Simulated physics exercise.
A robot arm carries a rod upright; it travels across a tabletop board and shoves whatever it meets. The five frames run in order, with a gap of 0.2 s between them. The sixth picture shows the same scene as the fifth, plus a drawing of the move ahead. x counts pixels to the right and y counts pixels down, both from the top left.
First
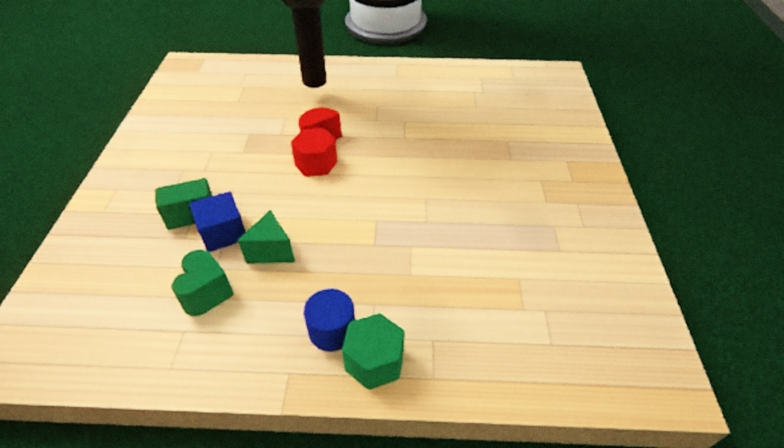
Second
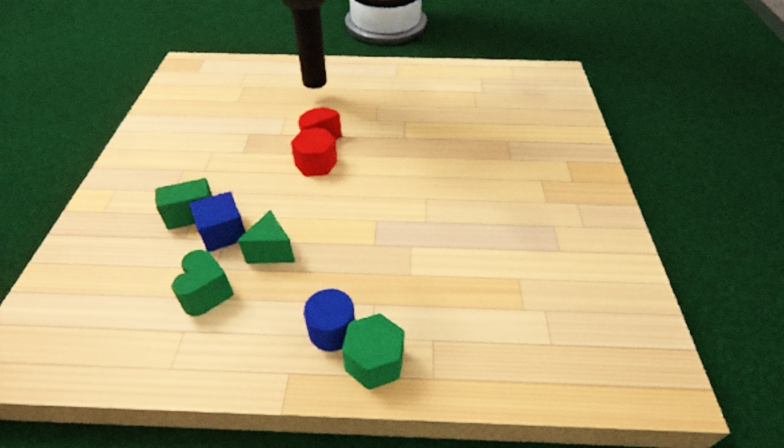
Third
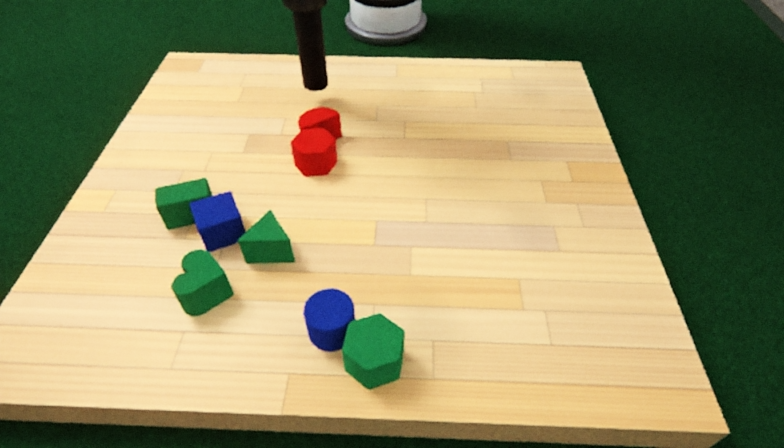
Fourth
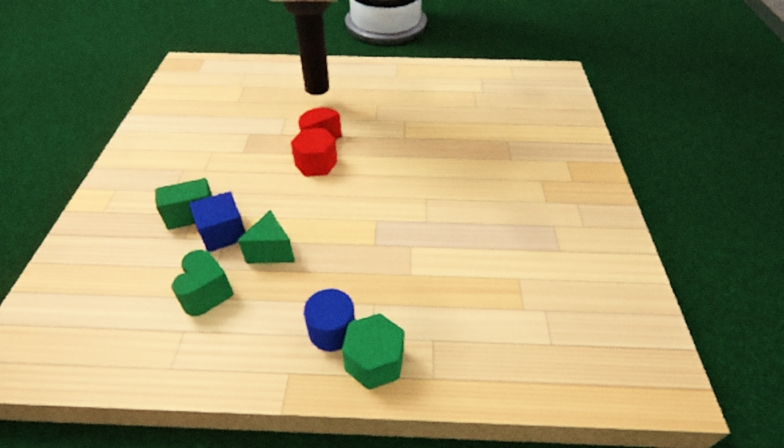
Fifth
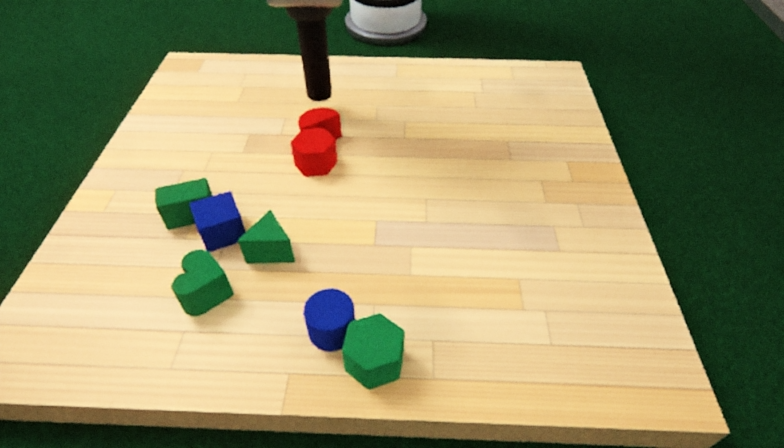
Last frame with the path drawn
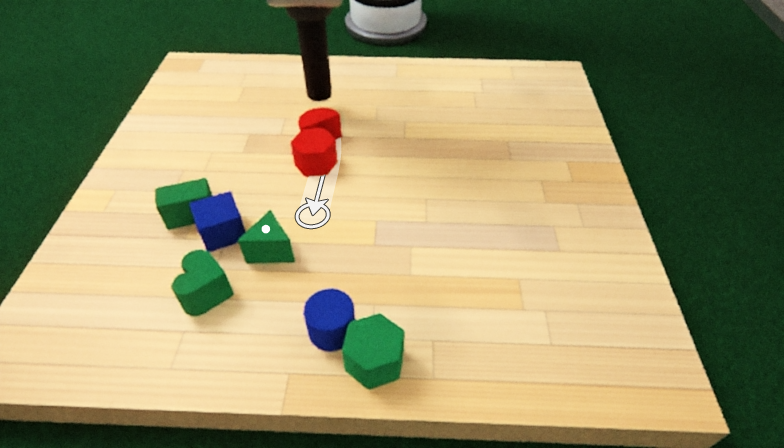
A black robotic rod moves slightly closer to two red blocks while all blocks stay still.
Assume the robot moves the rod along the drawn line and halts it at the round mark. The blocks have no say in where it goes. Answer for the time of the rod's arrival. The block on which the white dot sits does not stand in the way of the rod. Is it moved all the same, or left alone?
It gets displaced.
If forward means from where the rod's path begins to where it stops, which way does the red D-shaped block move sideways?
It's going to go right.
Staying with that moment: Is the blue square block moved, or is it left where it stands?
Its place changes.
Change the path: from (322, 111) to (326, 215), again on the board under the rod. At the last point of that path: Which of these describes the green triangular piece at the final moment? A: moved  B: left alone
Answer: A.
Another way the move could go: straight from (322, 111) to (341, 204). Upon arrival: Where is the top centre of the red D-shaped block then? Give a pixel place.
The top centre is at (308, 191).
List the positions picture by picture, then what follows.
The first frame shows rod tip at (315, 82); block tops, blue square block at (215, 209); green triangular piece at (266, 229); red hexagon at (313, 140); red D-shaped block at (316, 115).
The second frame shows rod at (315, 83); blocks unchanged.
The third frame shows rod at (316, 85); blocks unchanged.
The fourth frame shows rod at (317, 89); blocks unchanged.
The fifth frame shows rod at (320, 95); blue square block at (215, 209); green triangular piece at (266, 229); red hexagon at (313, 140); red D-shaped block at (316, 115).
Path on the board, from (322, 111) via (327, 157), ending at (313, 215); the dot is on the green triangular piece.
What follows on the original path. One third of the way, rod at (326, 124); red hexagon at (307, 154); red D-shaped block at (311, 134), turned 35° clockwise.
Two thirds of the way, rod at (321, 159); red hexagon at (283, 190), turned 30° clockwise; red D-shaped block at (300, 169), turned 55° clockwise.
At the end, rod at (310, 199); blue square block at (204, 214), turned 25° clockwise; green triangular piece at (249, 253), turned 65° anticlockwise; red hexagon at (249, 223), turned 60° clockwise; red D-shaped block at (281, 207), turned 85° clockwise.
